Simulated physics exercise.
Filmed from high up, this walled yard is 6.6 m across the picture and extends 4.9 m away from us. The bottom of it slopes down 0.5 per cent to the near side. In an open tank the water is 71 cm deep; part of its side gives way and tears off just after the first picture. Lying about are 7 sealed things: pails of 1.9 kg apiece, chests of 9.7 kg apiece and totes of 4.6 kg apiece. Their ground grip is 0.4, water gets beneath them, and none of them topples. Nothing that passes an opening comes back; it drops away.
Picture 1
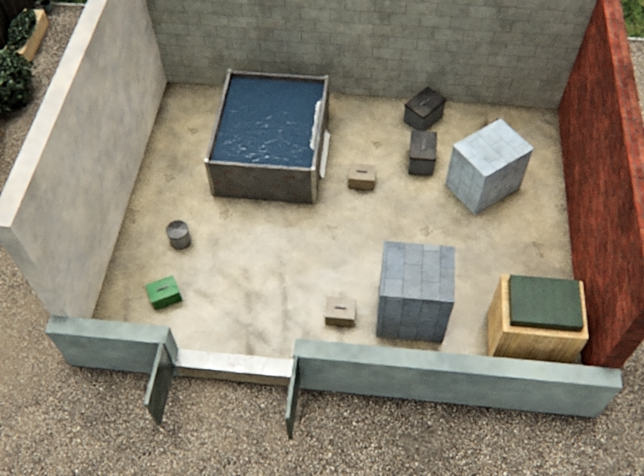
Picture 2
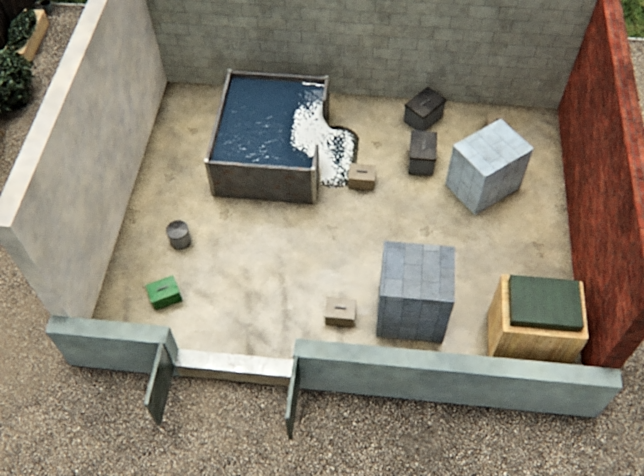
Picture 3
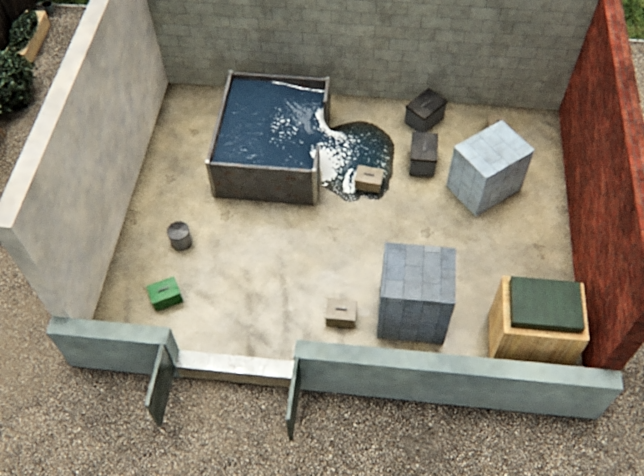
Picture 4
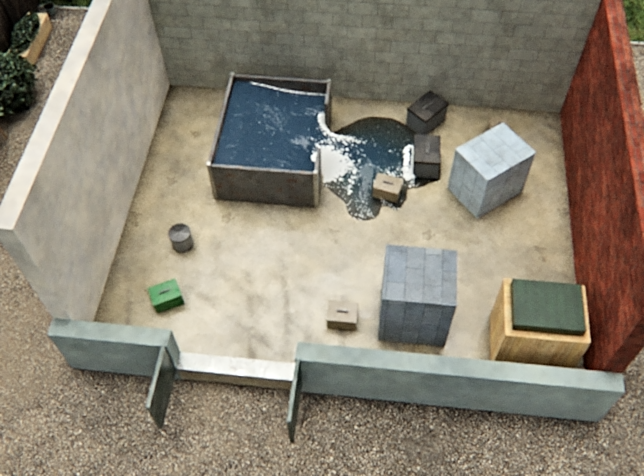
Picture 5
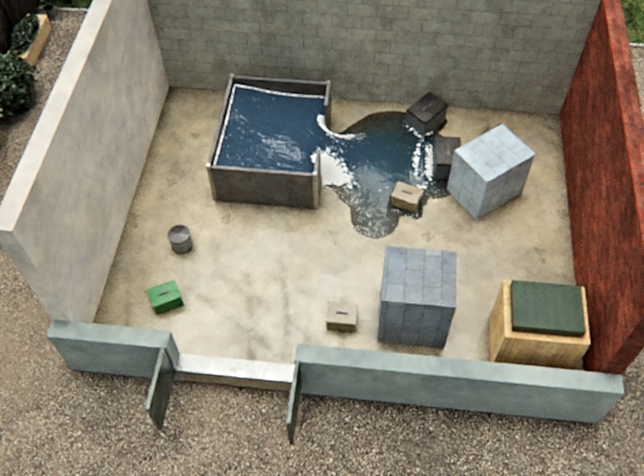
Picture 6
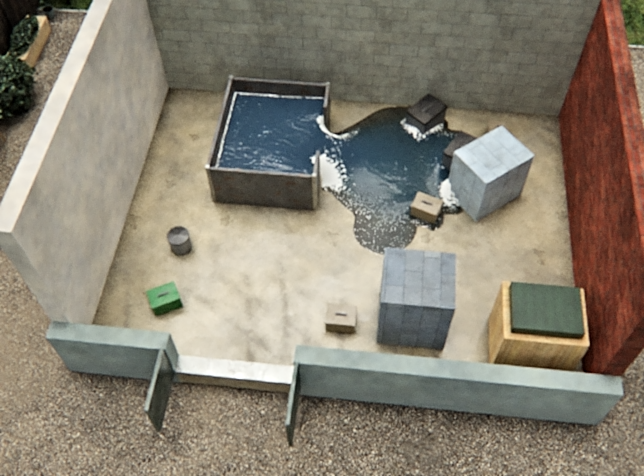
At first, a raised tank of water stands in a walled yard among scattered boxes and blocks. Then water bursts from the tank's right side and spreads over the ground, pushing a small tan box rightward, while the pool widens around the dark boxes and reaches the pale block.
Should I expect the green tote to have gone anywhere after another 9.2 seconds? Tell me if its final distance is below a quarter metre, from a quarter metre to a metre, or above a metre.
Its final distance is from a quarter metre to a metre.
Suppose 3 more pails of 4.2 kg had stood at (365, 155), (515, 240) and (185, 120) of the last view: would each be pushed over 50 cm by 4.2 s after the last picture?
From first to last: Surpasses it, surpasses it, does not reach it.
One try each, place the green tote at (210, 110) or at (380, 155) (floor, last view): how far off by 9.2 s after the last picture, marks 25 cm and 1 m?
Spot one - it creeps some distance; spot two - it is swept away.
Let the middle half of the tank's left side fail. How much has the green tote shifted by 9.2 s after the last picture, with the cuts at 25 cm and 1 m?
If that happened, the green tote winds up well away.
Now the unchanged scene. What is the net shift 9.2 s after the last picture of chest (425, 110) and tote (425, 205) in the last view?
In that order: 300 cm, 250 cm.
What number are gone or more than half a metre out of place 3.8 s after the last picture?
By that time the total stands at 4.
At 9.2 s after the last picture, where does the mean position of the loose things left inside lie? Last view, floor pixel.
That lands at roughly (258, 250).
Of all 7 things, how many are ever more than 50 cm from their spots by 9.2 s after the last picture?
7.
Then, 1.2 s after the last picture the green tote is near (163, 294), 0.0 m from its start, aground; 0 of 7 are out; 4 afloat.
Then, 3.8 s after the last picture the green tote is near (163, 294), 0.0 m from its start, aground; 0 of 7 are out; 4 afloat.
Then, 6.2 s after the last picture the green tote is near (125, 281), 0.6 m from its start, aground; 0 of 7 are out; 3 afloat.
Then, 9.2 s after the last picture the green tote is near (118, 279), 0.7 m from its start, afloat; 0 of 7 are out; 6 afloat.
